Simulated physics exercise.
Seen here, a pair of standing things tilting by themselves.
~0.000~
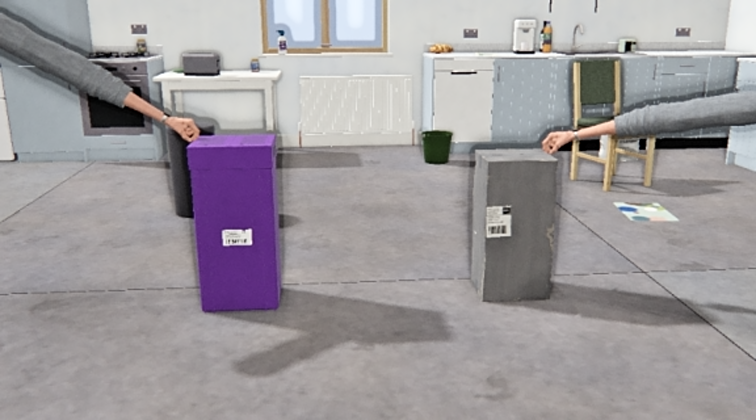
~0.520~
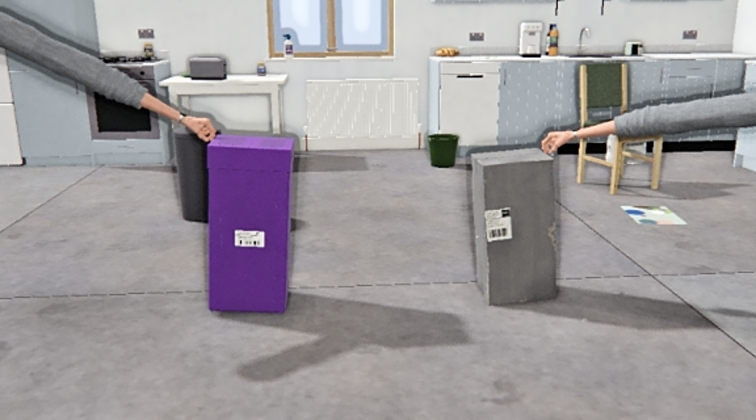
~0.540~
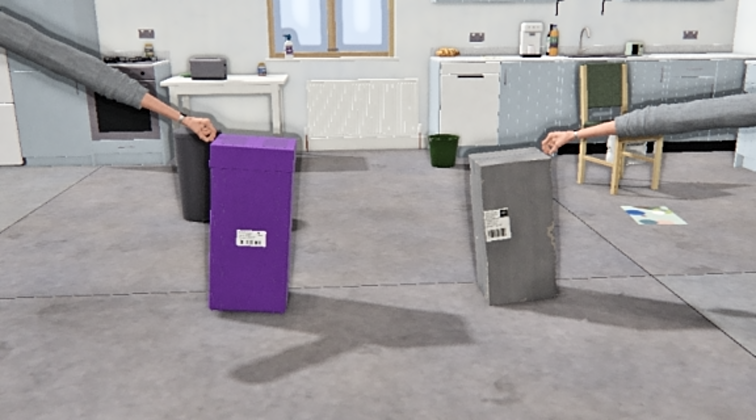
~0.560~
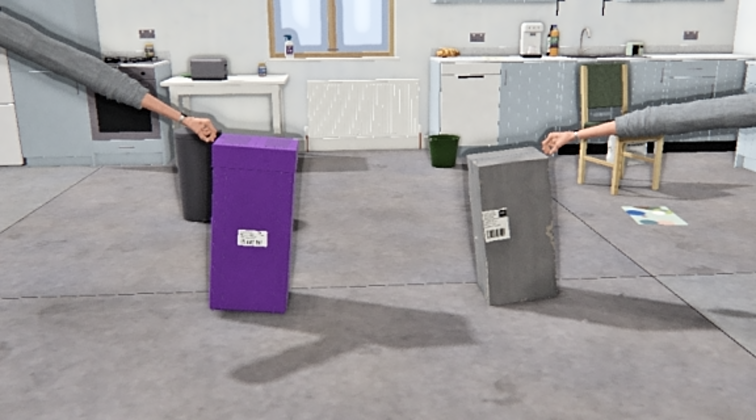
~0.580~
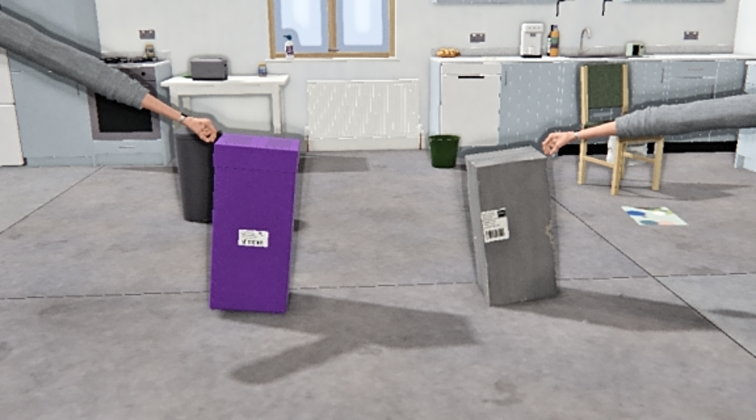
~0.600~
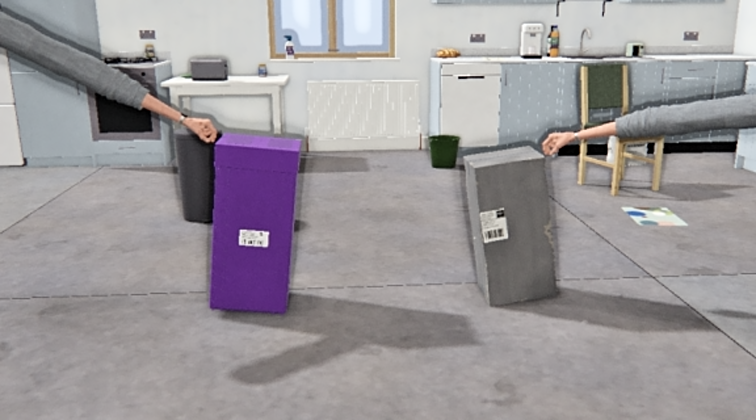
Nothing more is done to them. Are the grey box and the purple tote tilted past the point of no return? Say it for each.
The grey box returns to its base; the purple tote returns to its base.
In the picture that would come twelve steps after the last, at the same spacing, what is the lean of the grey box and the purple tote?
It would show 4° and 0°.
Around 0.82 s, grey box 5° off upright near (514, 226); purple tote upright near (247, 227).
Around 1.04 s, grey box 4° off upright near (524, 227); purple tote upright near (244, 227).
Around 1.30 s, grey box upright near (519, 229); purple tote upright near (245, 227).
Finally (3.5 s), the grey box settles on its feet, near (520, 229); the purple tote settles on its feet, near (246, 228).
